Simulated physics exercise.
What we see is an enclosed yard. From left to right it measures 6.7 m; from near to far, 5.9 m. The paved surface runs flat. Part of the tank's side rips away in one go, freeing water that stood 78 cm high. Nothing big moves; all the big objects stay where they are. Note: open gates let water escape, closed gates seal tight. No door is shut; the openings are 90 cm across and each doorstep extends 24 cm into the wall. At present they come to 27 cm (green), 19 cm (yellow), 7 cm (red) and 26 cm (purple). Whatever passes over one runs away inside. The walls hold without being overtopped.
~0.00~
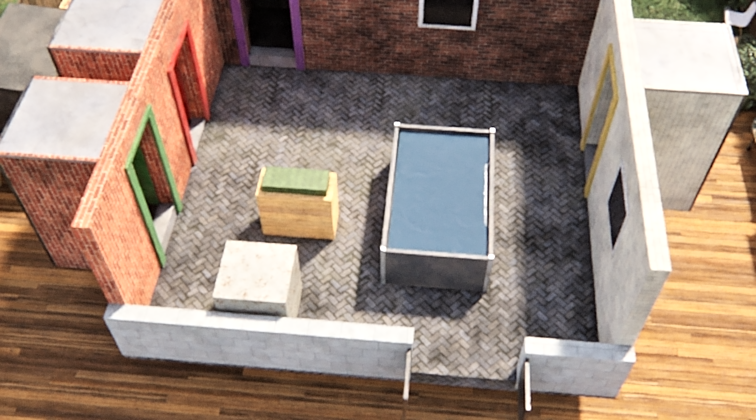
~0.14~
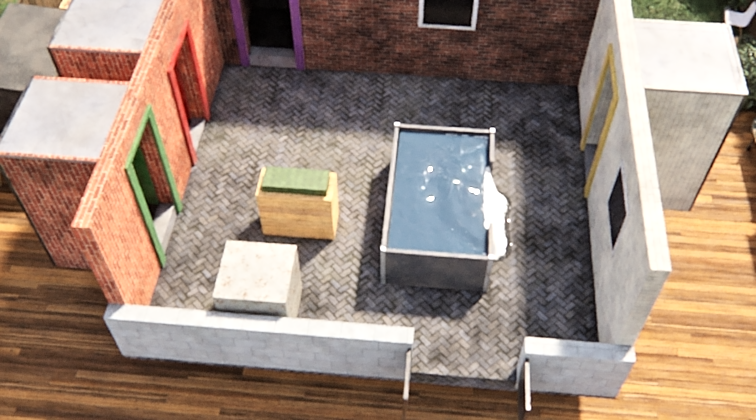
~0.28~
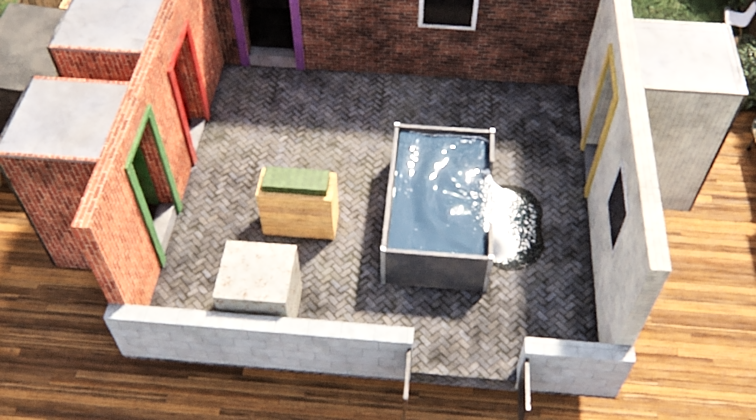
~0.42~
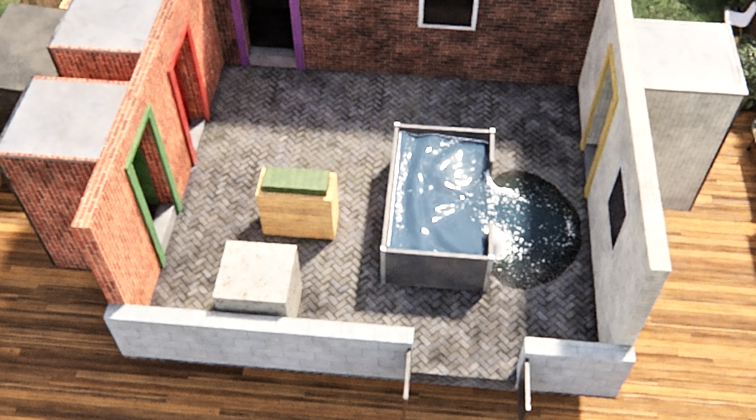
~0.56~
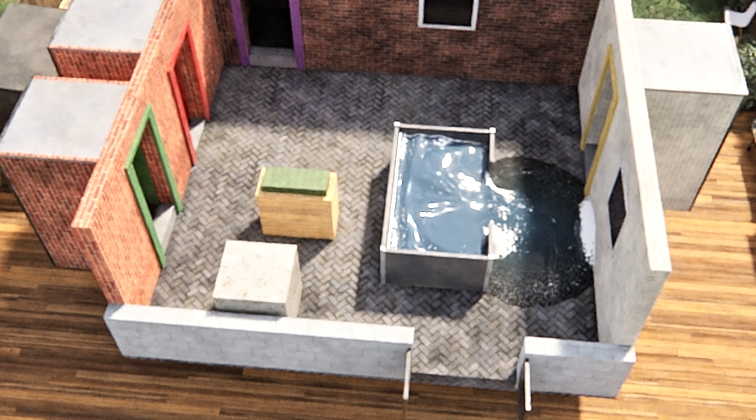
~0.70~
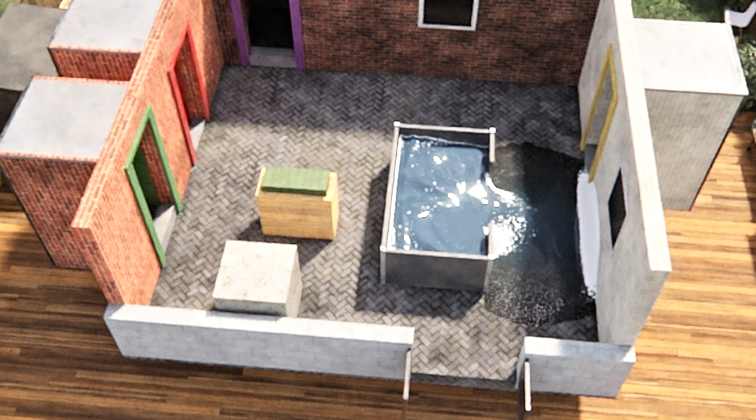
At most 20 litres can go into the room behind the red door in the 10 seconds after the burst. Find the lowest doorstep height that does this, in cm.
The lowest height is about 6.5 cm.
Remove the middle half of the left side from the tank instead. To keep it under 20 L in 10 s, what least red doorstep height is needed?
That way, roughly 21 cm.
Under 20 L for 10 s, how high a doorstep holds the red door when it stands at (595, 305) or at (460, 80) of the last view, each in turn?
First place around 20 cm, second around 8.0 cm.
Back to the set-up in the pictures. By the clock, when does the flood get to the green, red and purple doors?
Green = 5.0 s, red = 5.0 s, purple = 3.8 s.
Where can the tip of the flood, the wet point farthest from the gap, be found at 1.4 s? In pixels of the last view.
The farthest wet point is roughly at (577, 90) in the last view.
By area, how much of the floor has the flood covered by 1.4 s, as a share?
Approximately 20 % of it.
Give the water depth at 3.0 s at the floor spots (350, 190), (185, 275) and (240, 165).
Taking the spots in order: About 0, 0 and 0 centimetres.
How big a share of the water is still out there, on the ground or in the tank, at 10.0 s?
Around 88 in a hundred parts remain.
After 1.4 s water covers 20 % of the floor, deepest (51 cm) near (589, 239); it has not reached the red door.
After 3.0 s water covers 45 % of the floor, deepest (32 cm) near (599, 361); it has not reached the red door.
After 10.0 s water covers 100 % of the floor, deepest (17 cm) near (141, 334); 10 cm at the red door, 14 litres in over its 7 cm doorstep.
At the red door as built, the water arrived by 5.0 s and peaked near 10 cm at 9.8 s.
Run again over the same 10 s with other heights there, 33 litres in over 5.5 cm, 10 litres over 7.5 cm. The limit of 20 litres is kept from about 6.5 cm up.
